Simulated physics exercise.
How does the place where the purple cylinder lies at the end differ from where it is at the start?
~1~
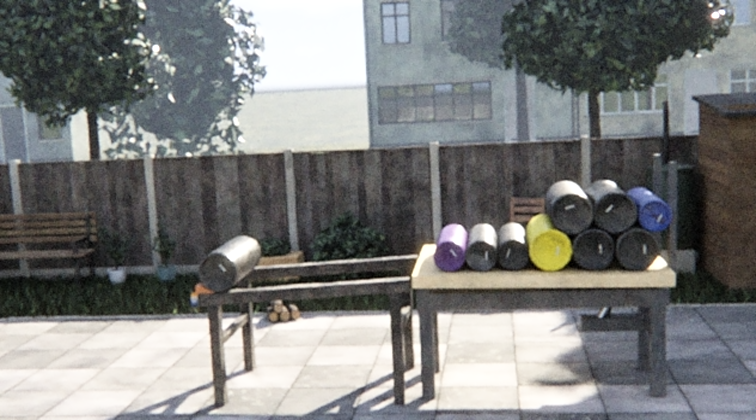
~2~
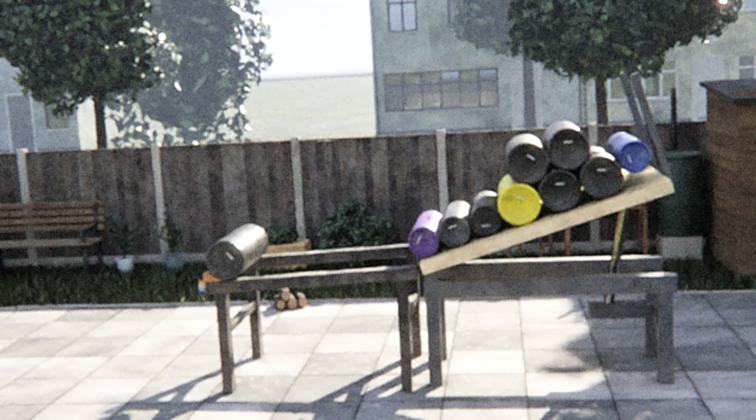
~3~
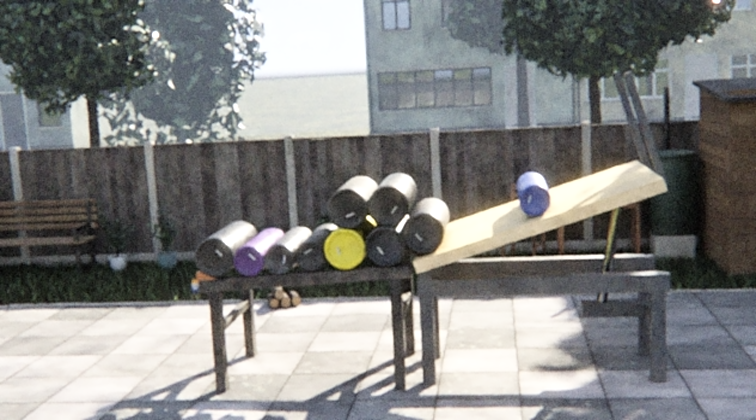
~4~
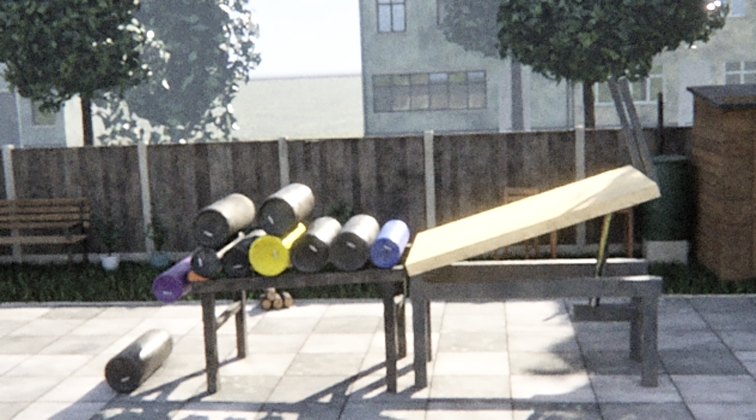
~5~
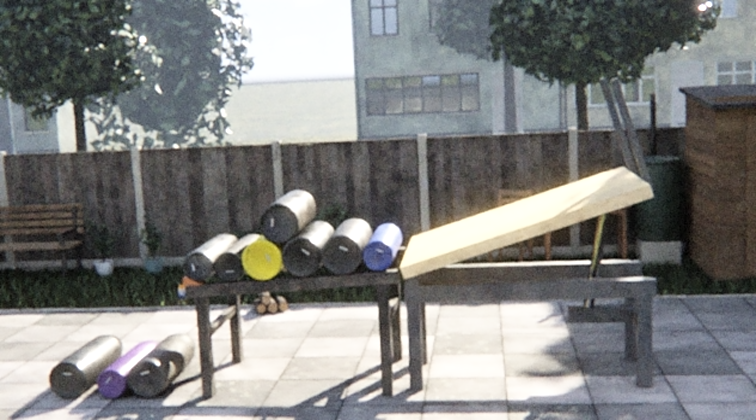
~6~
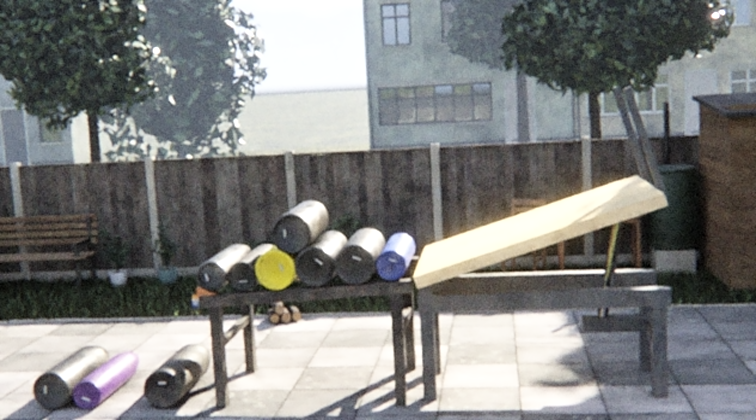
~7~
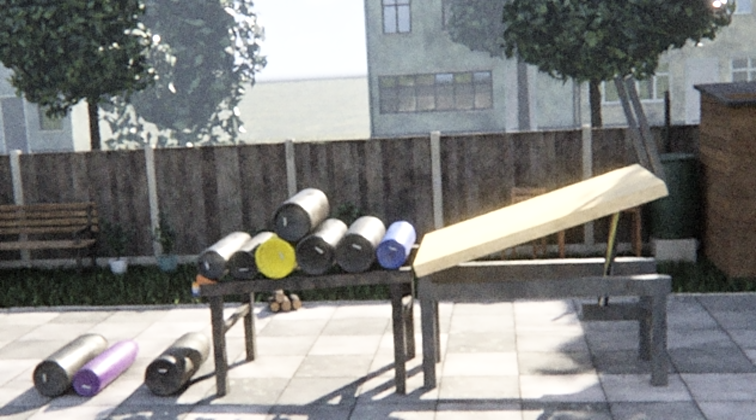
At the start the purple cylinder is at the left end of the row on the pale tabletop. At the end it lies on the paving at the lower left, beyond the left end of the rack, between two dark cylinders.
